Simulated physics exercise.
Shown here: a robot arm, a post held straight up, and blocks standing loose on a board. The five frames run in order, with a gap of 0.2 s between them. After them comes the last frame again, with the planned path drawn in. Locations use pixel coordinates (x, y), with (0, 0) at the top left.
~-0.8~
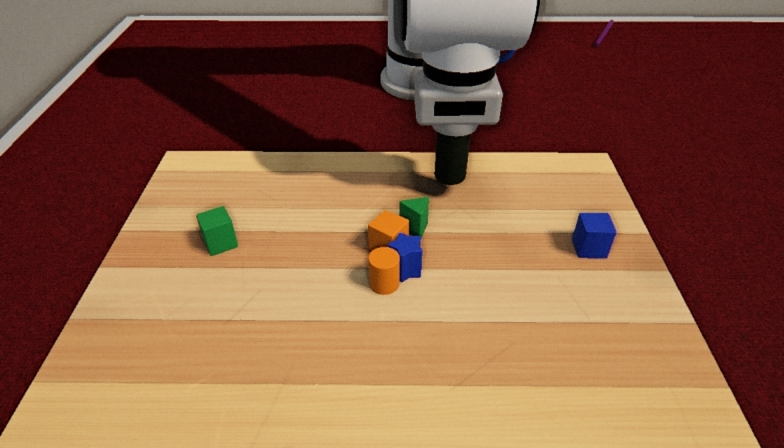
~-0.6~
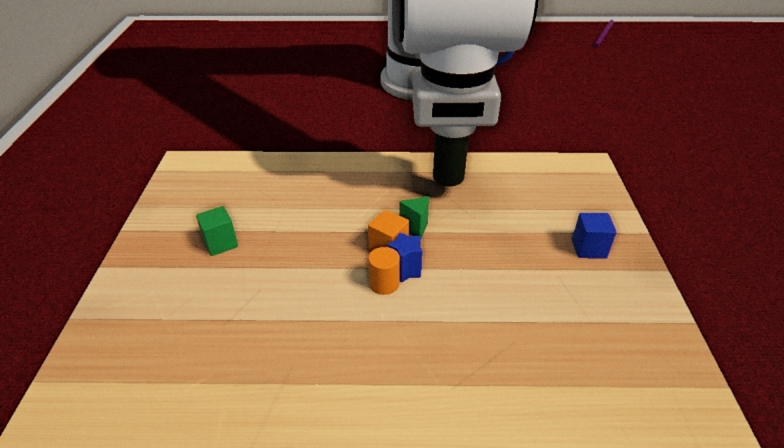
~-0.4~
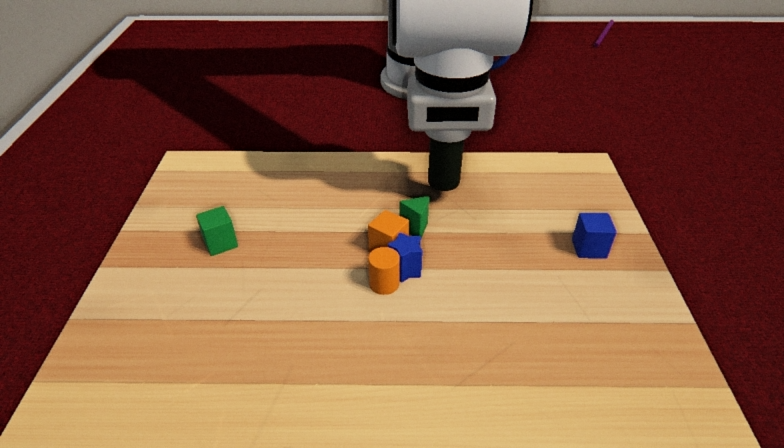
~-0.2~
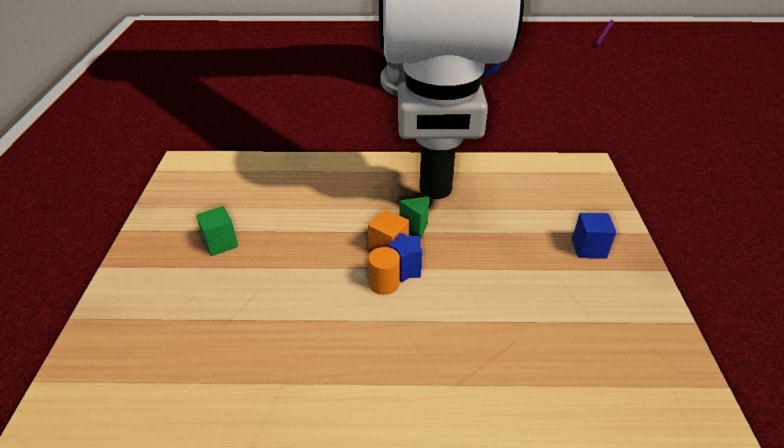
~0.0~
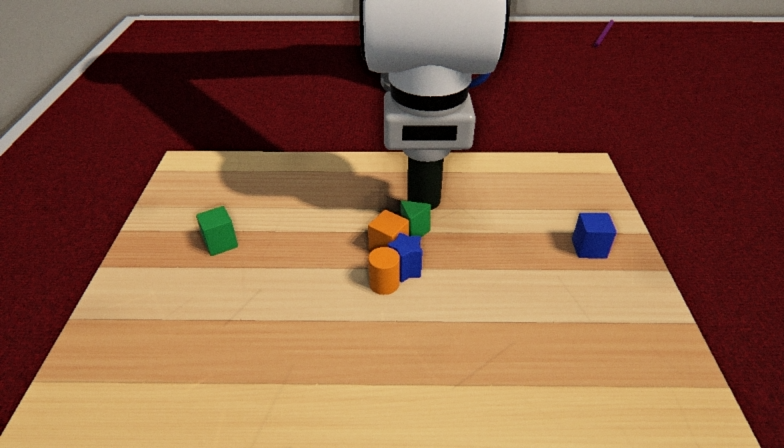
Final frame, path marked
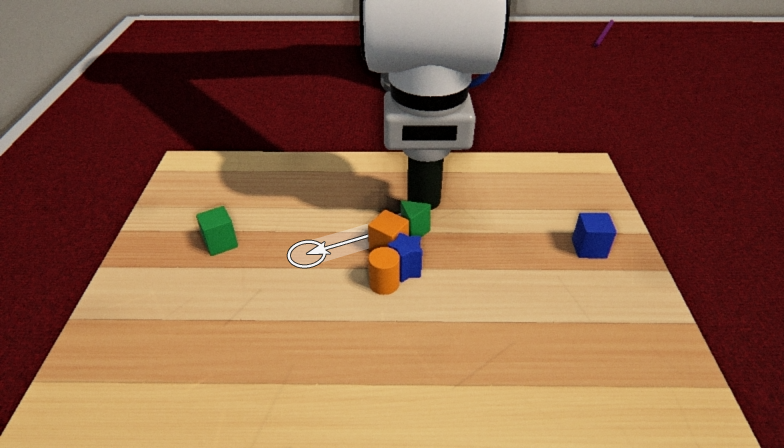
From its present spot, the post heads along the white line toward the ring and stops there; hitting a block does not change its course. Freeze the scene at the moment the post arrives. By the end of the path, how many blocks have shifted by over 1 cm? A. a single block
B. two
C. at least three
B: Two.
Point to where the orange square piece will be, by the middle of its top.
I expect it at (373, 234).
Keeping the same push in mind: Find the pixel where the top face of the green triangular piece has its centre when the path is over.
I predict (405, 219).
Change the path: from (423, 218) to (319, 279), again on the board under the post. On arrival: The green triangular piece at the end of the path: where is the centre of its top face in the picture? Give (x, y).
Near (402, 229).
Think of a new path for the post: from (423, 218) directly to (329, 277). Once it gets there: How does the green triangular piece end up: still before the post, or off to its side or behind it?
The post has moved past the green triangular piece by the time the path ends.
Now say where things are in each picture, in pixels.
In the first picture, lower end of the post at (450, 177), tops of blocks, orange round block at (384, 257), orange square piece at (389, 222), blue star-shaped block at (406, 243), green triangular piece at (417, 203).
In the second picture, post at (448, 178), blocks as before.
In the third picture, post at (444, 183), blocks as before.
In the fourth picture, post at (436, 191), blocks as before.
In the fifth picture, post at (424, 202), orange round block at (384, 257), orange square piece at (389, 222), blue star-shaped block at (406, 243), green triangular piece at (415, 207).
The drawn path runs from (423, 218) directly to (307, 254).
The first path, step by step. One third of the way, post at (386, 214); orange square piece at (383, 229); green triangular piece at (405, 219), turned 30° anticlockwise.
Two thirds of the way, post at (346, 226); orange square piece at (373, 234), turned 45° anticlockwise; green triangular piece at (405, 219), turned 35° anticlockwise.
At the end, post at (304, 238); orange round block not moved; orange square piece at (373, 234), turned 45° anticlockwise; blue star-shaped block not moved; green triangular piece at (405, 219), turned 35° anticlockwise.
